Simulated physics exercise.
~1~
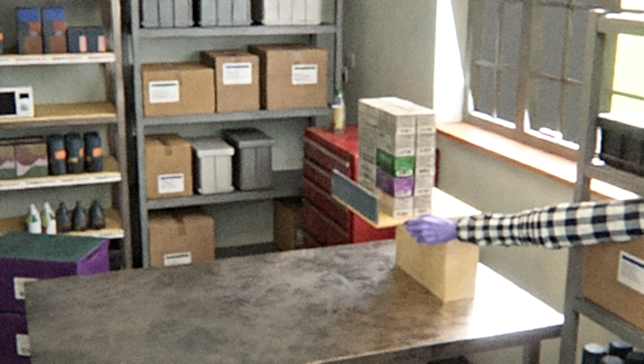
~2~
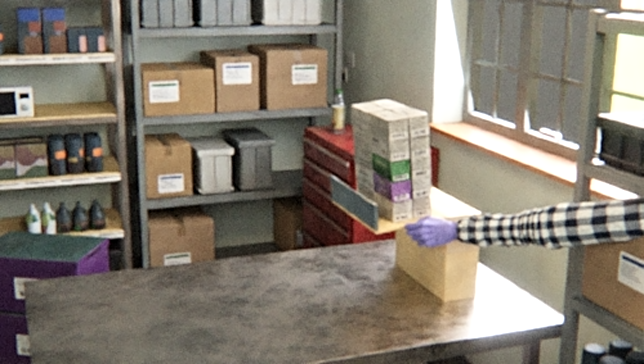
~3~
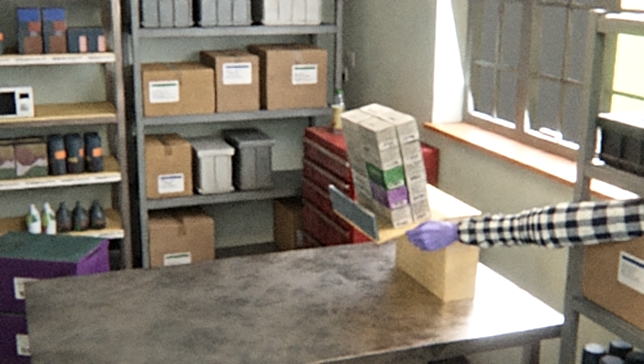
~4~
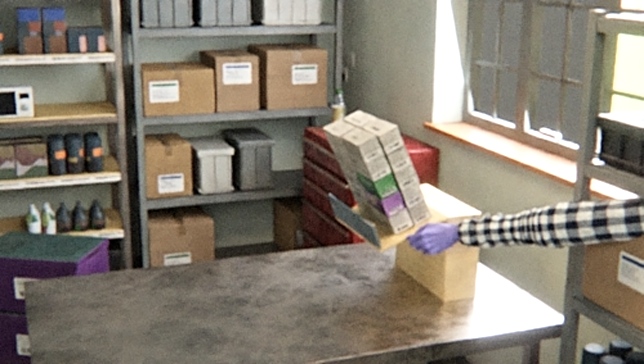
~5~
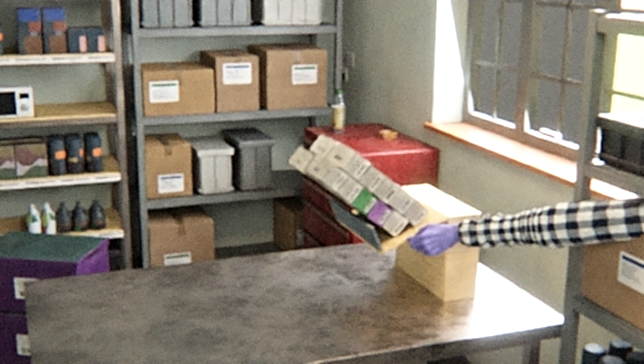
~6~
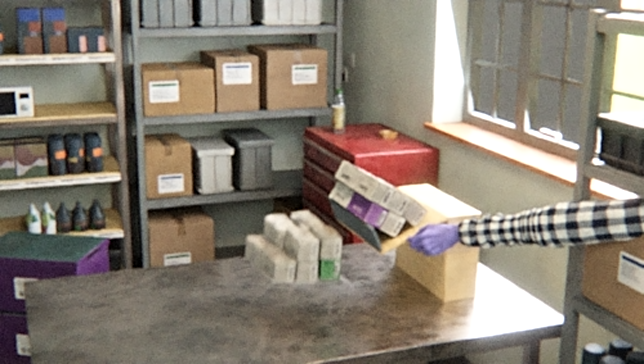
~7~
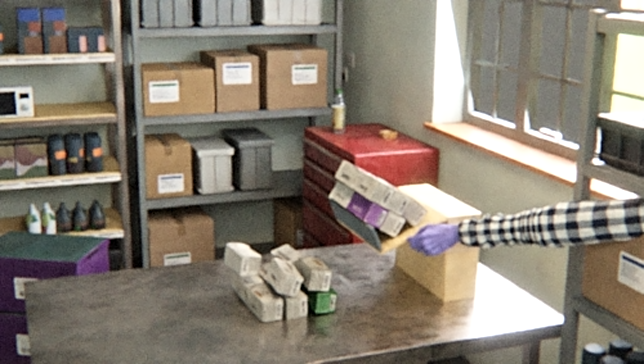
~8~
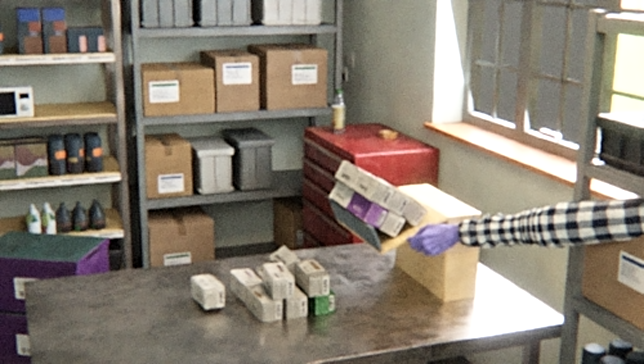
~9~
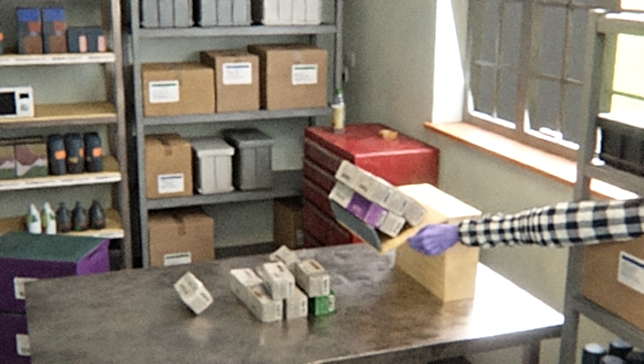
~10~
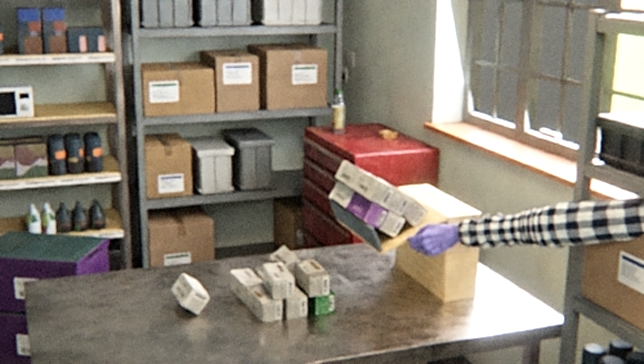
A gloved hand in a checked sleeve stayed by a tray as it tilted left under a stack of small boxes, which leaned and toppled, spilling about half onto the table, where one tumbled aside, while the purple-labelled one stayed on the slope.
